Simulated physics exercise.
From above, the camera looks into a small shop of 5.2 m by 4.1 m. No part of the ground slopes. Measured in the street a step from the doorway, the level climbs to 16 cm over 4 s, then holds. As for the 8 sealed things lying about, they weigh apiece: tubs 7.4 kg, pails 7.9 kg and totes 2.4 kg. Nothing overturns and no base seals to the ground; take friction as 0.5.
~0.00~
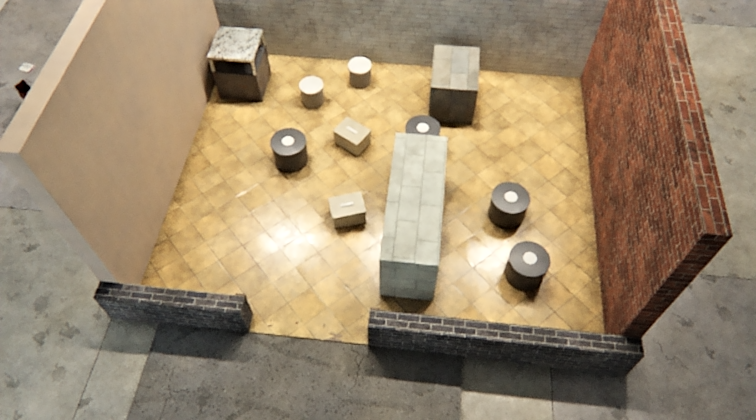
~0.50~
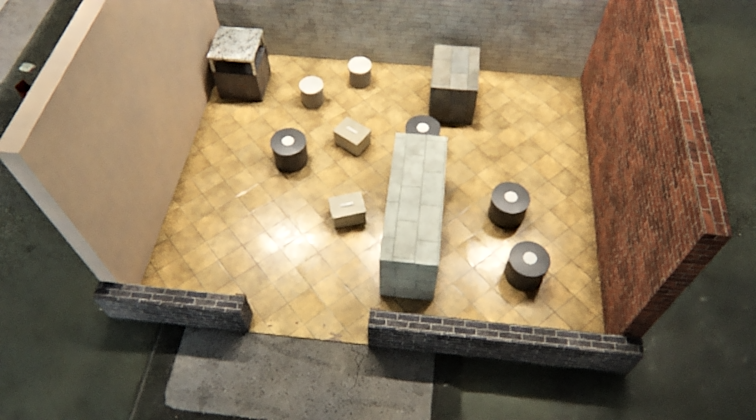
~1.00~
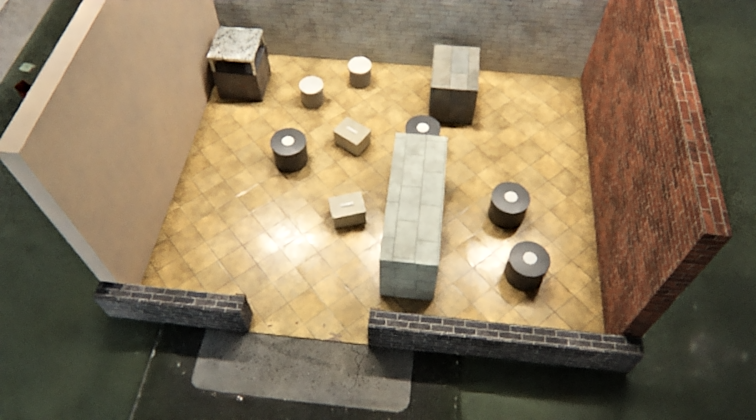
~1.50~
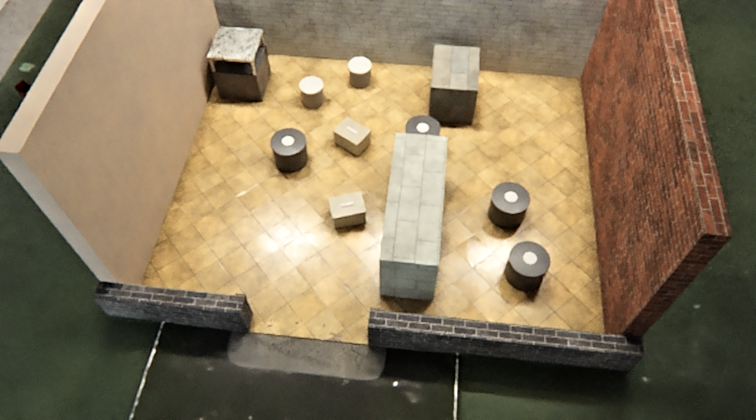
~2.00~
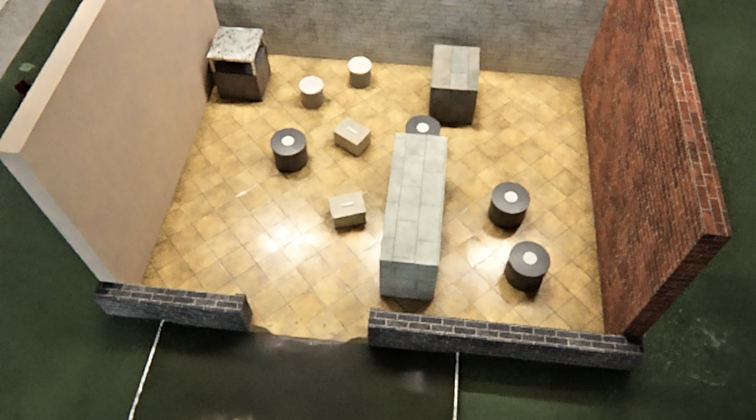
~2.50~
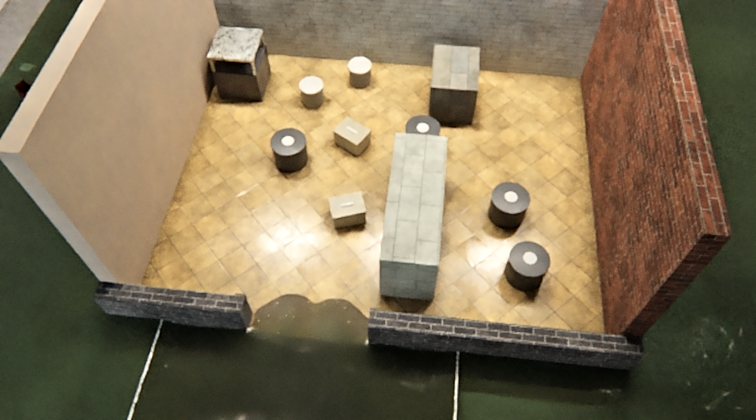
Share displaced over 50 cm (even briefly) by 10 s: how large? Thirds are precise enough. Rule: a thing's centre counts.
My guess is it lands in the middle band.
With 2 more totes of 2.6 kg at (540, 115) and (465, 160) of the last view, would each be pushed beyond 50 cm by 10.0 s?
Well, the first one stays under the mark, and the second stays under the mark.
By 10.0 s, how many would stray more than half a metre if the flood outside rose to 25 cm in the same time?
Then it comes to 6.
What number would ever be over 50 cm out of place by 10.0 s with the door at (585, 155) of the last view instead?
That would give 3.
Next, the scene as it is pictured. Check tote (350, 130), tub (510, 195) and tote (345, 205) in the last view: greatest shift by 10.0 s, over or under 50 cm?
One by one in that order: Above; below; above.
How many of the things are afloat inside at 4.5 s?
Count: 0.
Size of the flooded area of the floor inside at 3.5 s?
Wet: Near 1.5 m2.
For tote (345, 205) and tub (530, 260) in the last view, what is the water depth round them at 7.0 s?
Roughly 6 and 0 cm.
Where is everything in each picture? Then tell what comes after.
A tub at (530, 259) rests on the ground; a pail at (360, 65), on the bottom; 0.0 m2 under water; 0 of 8 have shifted, in the first picture.
A tub at (530, 259) rests on the ground; a pail at (360, 65) rests on the ground; water covers 0.0 m2; 0 of 8 have shifted, in the second picture.
A tub at (530, 259) rests on the ground; a pail at (360, 65), on the bottom; water covers 0.0 m2; 0 of 8 have shifted, in the third picture.
A tub at (530, 259) rests on the ground; a pail at (360, 65) rests on the ground; water covers 0.0 m2; 0 of 8 have shifted, in the fourth picture.
A tub at (530, 259) rests on the ground; a pail at (360, 65), on the bottom; water covers 0.0 m2; 0 of 8 have shifted, in the fifth picture.
A tub at (530, 259) rests on the ground; a pail at (360, 65), on the bottom; water covers 0.2 m2; 0 of 8 have shifted, in the sixth picture.
After 3.5 s 0 of 8 are over 50 cm from their spots; 0 afloat.
After 4.5 s 1 of 8 are over 50 cm from their spots; 0 afloat.
After 7.0 s 3 of 8 are over 50 cm from their spots; 2 afloat.
After 10.0 s 3 of 8 are over 50 cm from their spots, and 3 have been at some point; 5 afloat.
